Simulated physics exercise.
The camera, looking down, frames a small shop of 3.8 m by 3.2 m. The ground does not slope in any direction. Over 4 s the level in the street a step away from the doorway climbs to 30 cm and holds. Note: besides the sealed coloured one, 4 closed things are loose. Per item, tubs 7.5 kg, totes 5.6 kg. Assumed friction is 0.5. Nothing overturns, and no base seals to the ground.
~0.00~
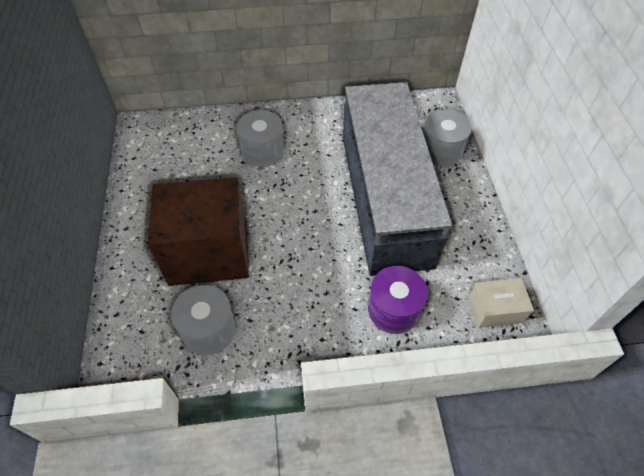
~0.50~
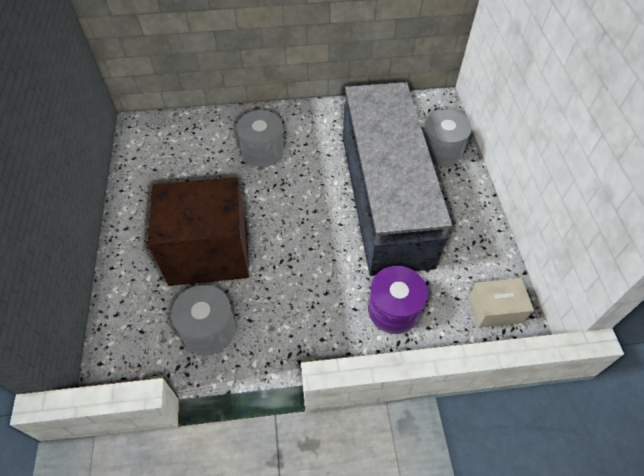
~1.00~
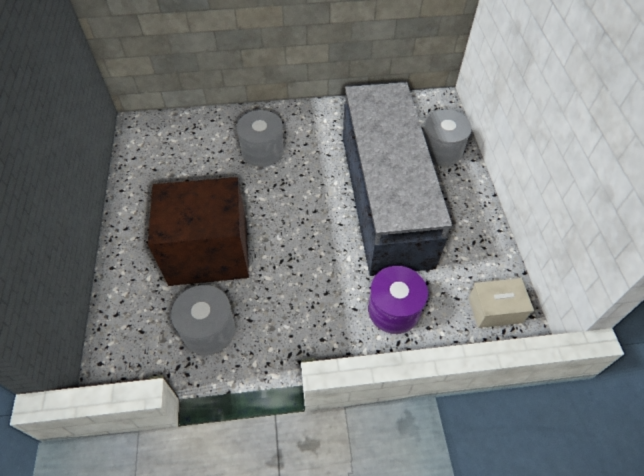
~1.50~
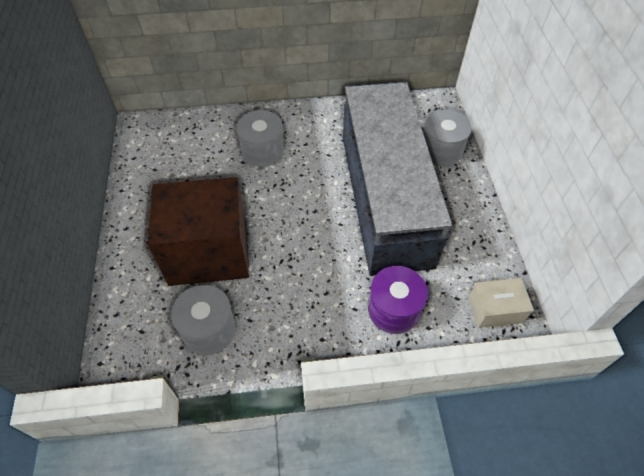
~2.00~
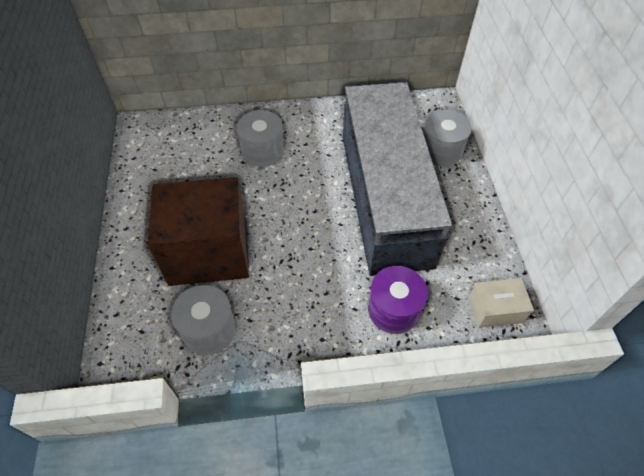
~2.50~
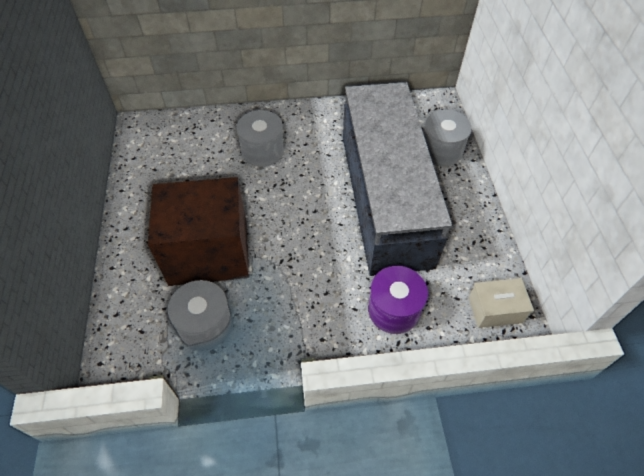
Water spreading over the paving outside a small walled shop, then entering through the doorway and slightly shifting the nearest grey tub.
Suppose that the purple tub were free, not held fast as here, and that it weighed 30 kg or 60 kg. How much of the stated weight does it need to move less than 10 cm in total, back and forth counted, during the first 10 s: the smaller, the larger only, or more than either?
The lighter mass suffices.
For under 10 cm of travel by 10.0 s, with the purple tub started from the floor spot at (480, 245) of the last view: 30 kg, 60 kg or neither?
Both loads work.
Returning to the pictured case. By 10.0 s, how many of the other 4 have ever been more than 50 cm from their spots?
3 in all.
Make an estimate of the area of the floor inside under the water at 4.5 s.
The covered patch comes to about 5.5 m2.
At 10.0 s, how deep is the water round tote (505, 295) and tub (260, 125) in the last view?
14 and 12 cm.
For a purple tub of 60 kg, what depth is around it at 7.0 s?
5 cm, roughly.
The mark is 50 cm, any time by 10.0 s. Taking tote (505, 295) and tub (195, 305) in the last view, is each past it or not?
Falls short; exceeds it.
After 3.5 s the purple tub would be 0 cm from its start with 30 kg and 0 cm from its start with 60 kg; 1 cm of water round it then.
After 4.5 s the purple tub would be 0 cm from its start with 30 kg and 0 cm from its start with 60 kg; 1 cm of water round it then.
After 7.0 s the purple tub would be 0 cm from its start with 30 kg and 0 cm from its start with 60 kg; 5 cm of water round it then.
After 10.0 s the purple tub would be 0 cm from its start with 30 kg and 0 cm from its start with 60 kg; 12 cm of water round it then.
